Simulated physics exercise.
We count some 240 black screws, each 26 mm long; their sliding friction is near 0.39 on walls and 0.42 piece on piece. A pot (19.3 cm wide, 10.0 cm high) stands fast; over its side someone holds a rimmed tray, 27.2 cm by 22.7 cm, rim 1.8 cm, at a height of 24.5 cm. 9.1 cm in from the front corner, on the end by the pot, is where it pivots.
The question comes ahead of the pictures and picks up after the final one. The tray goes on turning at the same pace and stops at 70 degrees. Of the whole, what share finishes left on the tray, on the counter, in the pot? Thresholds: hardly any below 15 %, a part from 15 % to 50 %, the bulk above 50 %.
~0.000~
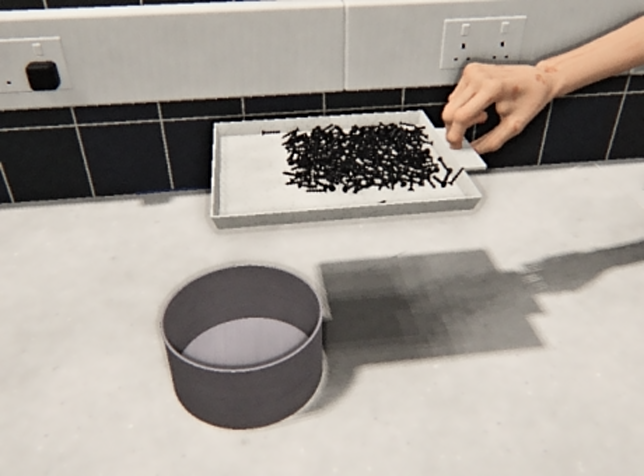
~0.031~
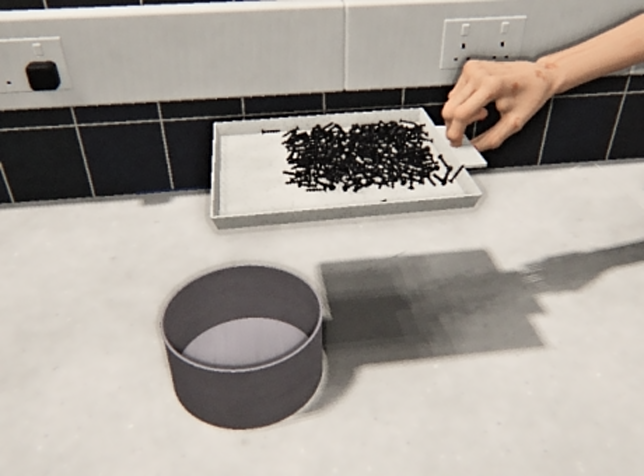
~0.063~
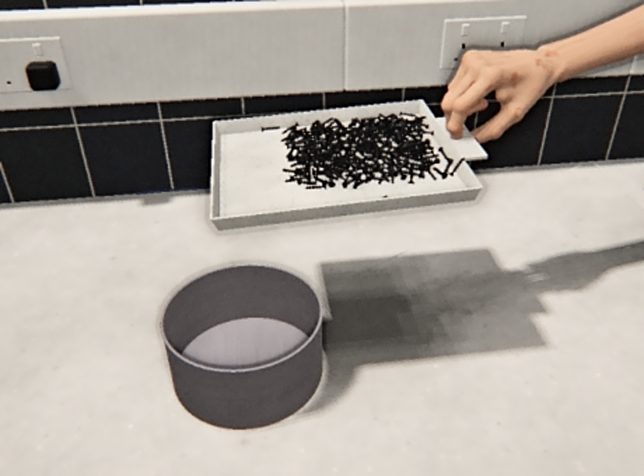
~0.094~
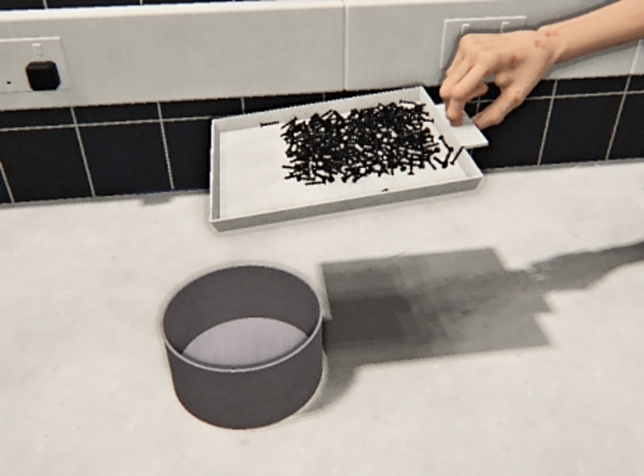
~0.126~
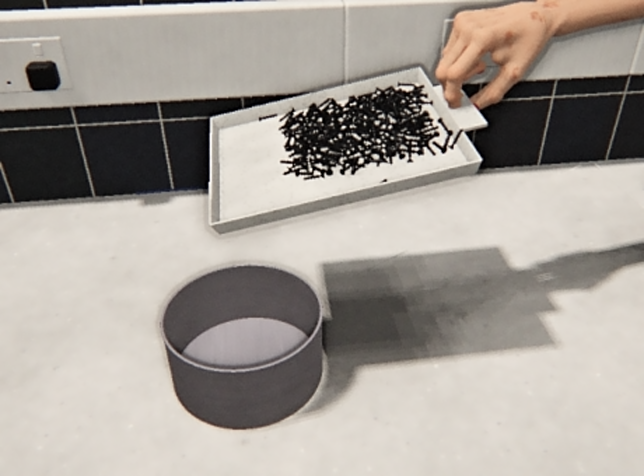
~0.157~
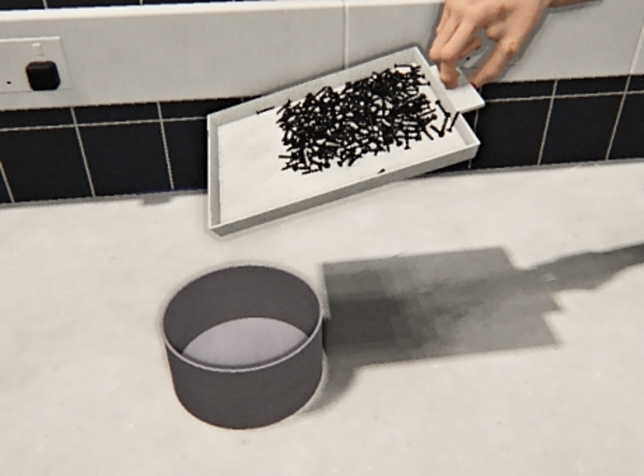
Prediction - tray: Hardly any; counter: The bulk; pot: A part.
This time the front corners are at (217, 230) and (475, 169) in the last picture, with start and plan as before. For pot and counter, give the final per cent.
Pot: 60, counter: 35.
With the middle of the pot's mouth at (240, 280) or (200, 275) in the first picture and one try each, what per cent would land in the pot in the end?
Close to 10 in a hundred, then close to 20 in a hundred.
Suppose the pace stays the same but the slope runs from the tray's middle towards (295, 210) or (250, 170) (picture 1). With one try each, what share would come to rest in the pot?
Estimate: Some 55 % and some 5 % respectively.
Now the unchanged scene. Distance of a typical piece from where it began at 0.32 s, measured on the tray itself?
Displacement on the tray: About 1 cm.
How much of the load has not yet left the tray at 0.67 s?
Close to 5 in a hundred.
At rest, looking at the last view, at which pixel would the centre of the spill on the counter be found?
Spill centre at rest: About (93, 433).
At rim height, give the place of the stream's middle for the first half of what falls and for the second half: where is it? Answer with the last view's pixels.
Around (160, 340), then around (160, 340).
After 0.32 s, tilt 46 degrees; the tray holds 100 %, the pot 0 %.
Then, at 0.43 s, tilt 65 degrees; the tray holds 100 %, the pot 0 %.
After 0.67 s, tilt 70 degrees; the tray holds 5 %, the pot 15 %.
By 1.9 s all is still; tray 5 %, counter 70 %, pot 30 %.
